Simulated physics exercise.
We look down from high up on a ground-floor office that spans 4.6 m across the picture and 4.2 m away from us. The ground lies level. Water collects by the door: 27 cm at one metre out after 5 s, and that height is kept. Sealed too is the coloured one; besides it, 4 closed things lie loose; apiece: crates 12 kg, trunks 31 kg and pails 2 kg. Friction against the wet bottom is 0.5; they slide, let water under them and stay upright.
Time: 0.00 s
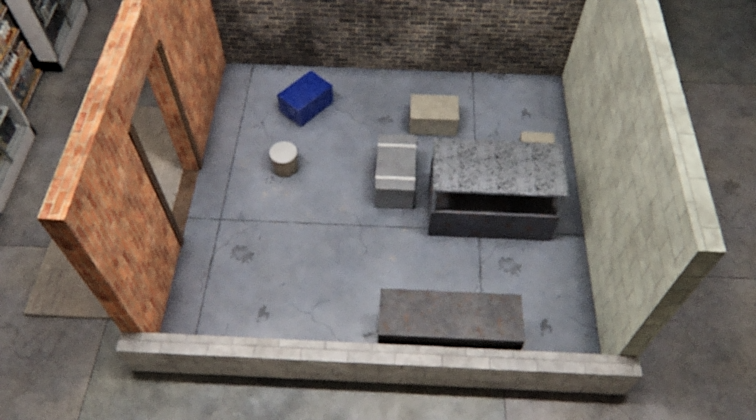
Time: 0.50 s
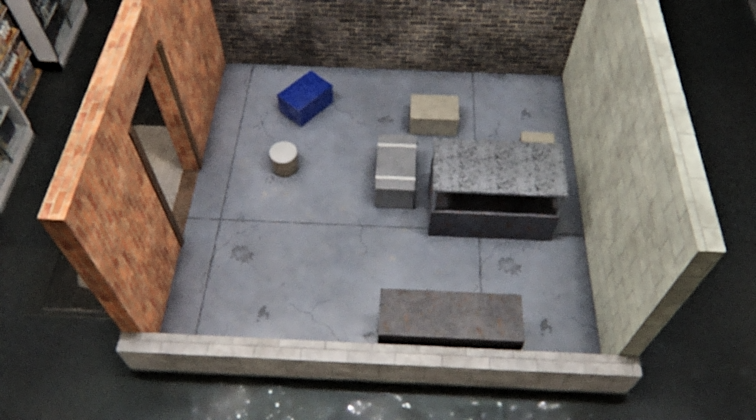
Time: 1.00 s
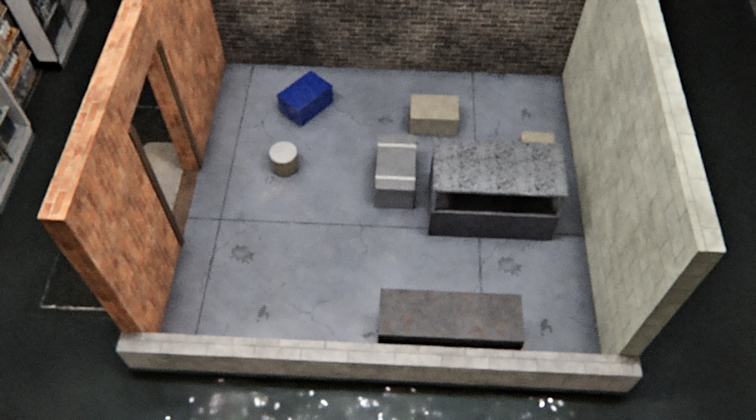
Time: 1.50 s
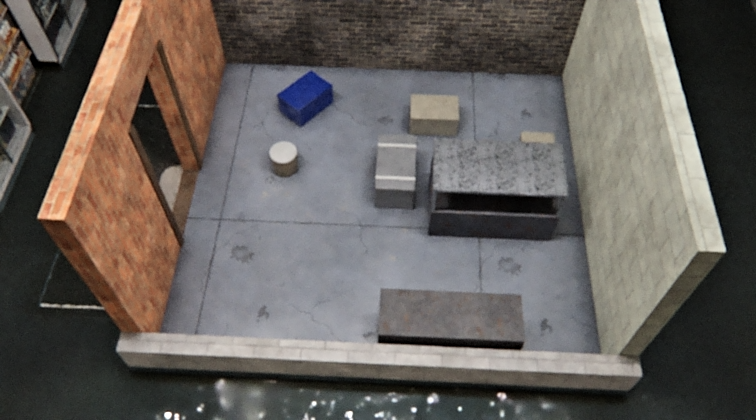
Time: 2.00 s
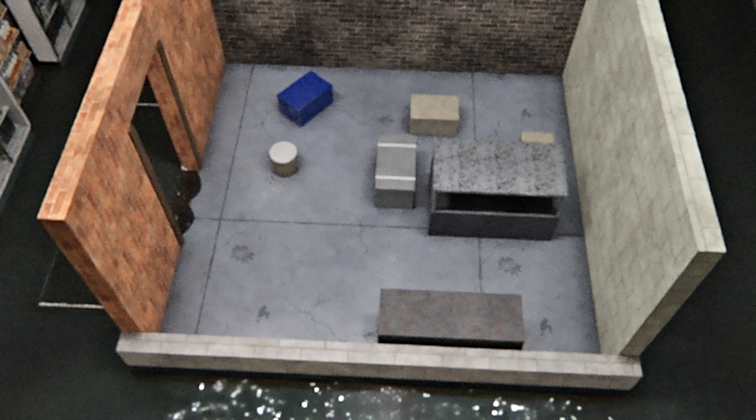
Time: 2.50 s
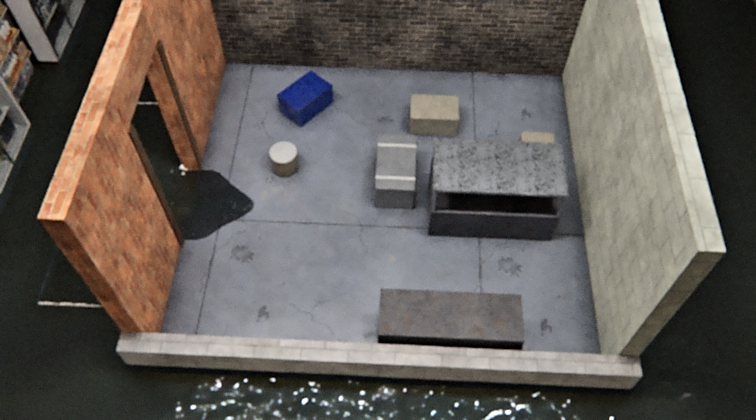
Dark water spreads over the ground outside a walled room seen from high above, glinting along the front edge while the floor inside stays dry. It then appears in the doorway on the left and slides in as a small dark puddle, while the blue crate and other objects stay still.
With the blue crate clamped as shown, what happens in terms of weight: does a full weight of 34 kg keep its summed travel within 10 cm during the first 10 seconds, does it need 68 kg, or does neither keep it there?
34 kg keeps it there.
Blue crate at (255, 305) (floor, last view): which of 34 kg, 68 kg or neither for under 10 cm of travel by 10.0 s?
Here the lighter suffices.
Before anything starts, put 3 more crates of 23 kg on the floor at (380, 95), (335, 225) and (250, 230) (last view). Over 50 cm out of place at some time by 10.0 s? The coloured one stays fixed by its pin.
Listed in order, they go beneath the bar, over the bar, over the bar.
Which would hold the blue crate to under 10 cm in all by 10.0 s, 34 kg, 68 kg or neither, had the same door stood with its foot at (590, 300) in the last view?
The light one suffices.
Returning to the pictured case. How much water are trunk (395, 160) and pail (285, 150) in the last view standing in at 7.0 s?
About 7 and 2 cm.
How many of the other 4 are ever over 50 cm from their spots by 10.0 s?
The total is 1.
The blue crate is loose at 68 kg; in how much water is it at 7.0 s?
Close to 2 cm deep.
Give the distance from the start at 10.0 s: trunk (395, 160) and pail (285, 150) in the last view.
Shifts: 20 cm / 250 cm.
After 3.5 s the blue crate would be 0 cm from its start with 34 kg and 0 cm from its start with 68 kg; 0 cm of water round it then.
After 4.5 s the blue crate would be 0 cm from its start with 34 kg and 0 cm from its start with 68 kg; 1 cm of water round it then.
After 7.0 s the blue crate would be 0 cm from its start with 34 kg and 0 cm from its start with 68 kg; 2 cm of water round it then.
After 10.0 s the blue crate would be 0 cm from its start with 34 kg and 0 cm from its start with 68 kg; 5 cm of water round it then.
